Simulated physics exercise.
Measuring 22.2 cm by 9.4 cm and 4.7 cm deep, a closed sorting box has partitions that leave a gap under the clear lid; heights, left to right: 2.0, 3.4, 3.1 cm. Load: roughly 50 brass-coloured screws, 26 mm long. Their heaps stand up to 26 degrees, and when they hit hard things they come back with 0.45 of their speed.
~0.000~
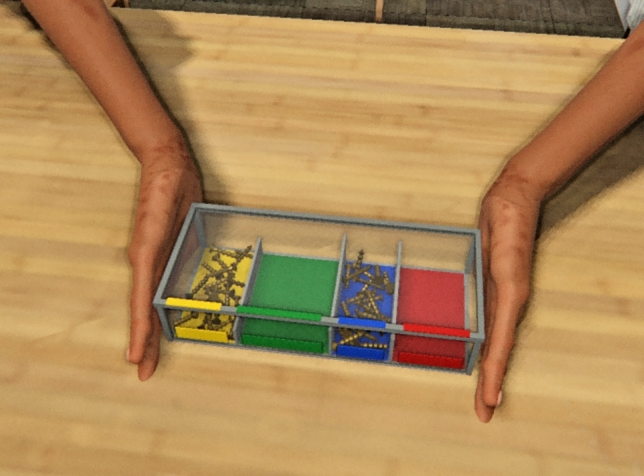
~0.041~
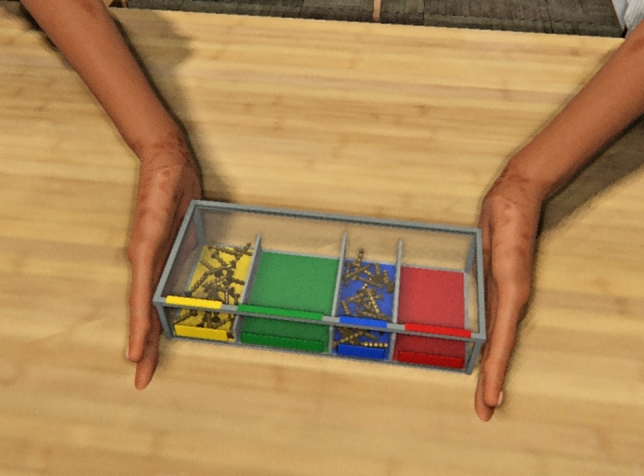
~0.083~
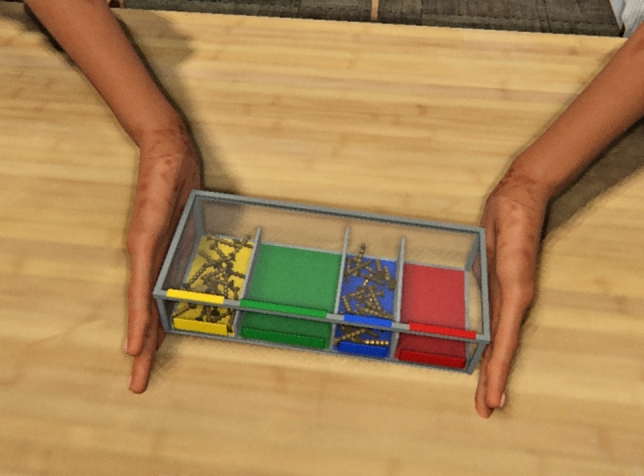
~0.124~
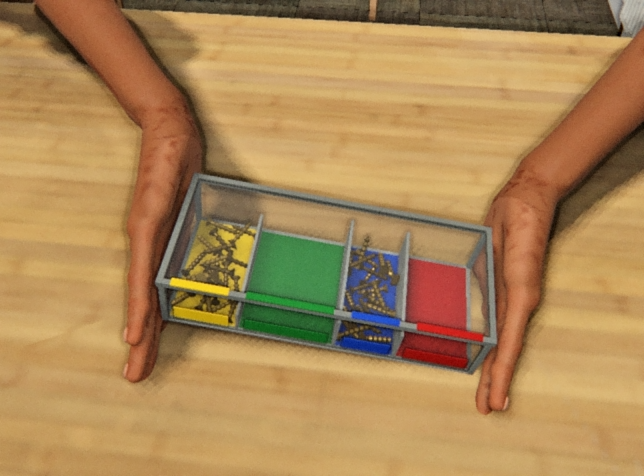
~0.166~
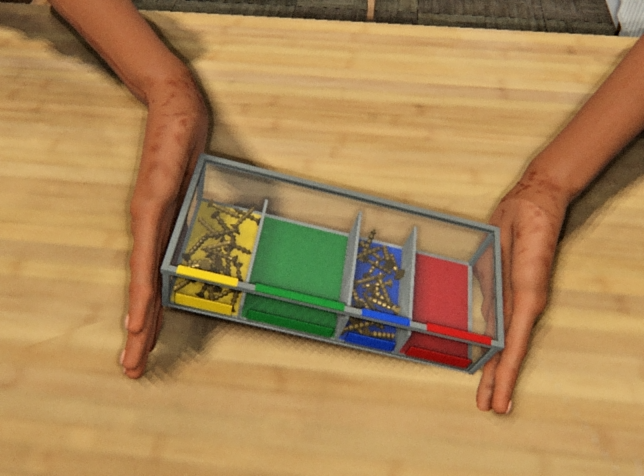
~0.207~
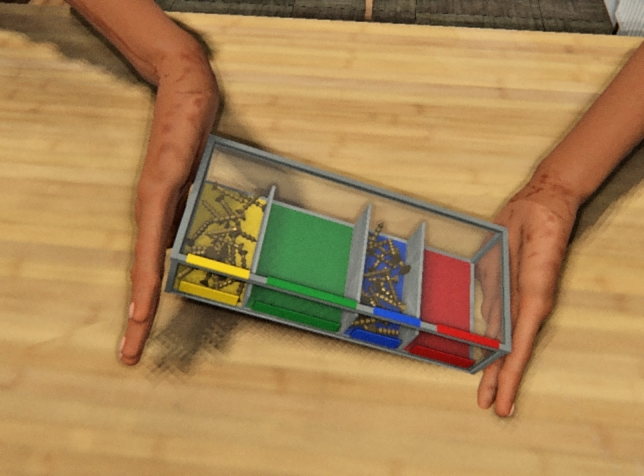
Clear-lidded sorting box of brass-coloured screws in its yellow and blue sections tilting between two hands, its left end rising.
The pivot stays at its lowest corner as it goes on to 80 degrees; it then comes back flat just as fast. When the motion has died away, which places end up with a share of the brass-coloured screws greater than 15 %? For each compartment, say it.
In order: Red: Fails, blue: Succeeds, green: Succeeds, yellow: Fails.
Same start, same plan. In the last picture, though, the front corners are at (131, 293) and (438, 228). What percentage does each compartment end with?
Per cent by compartment: Red 0, blue 40, green 10, yellow 50.
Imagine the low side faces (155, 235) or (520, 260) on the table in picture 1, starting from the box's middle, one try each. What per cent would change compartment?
Approximately 0 percent, then 35 percent.
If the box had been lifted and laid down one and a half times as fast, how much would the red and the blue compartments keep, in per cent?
Red = 5 %; blue = 55 %.
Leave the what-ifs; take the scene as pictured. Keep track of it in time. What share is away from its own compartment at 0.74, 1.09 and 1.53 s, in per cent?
15, 40, 40.
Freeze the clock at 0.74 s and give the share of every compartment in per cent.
Shares - red: 0; blue: 50; green: 15; yellow: 35.
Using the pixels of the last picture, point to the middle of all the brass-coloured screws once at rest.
After settling, the middle sits near (354, 328).
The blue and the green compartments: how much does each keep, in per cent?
Blue 50, green 35.
After 0.74 s, tilt 79 degrees; blue 50 %, green 15 %, yellow 35 %.
After 1.09 s, tilt 33 degrees; blue 50 %, green 35 %, yellow 10 %.
Then, at 1.53 s, tilt 0 degrees; blue 50 %, green 35 %, yellow 10 %.
In the end, at 1.8 s, red 0 %, blue 50 %, green 35 %, yellow 10 %.
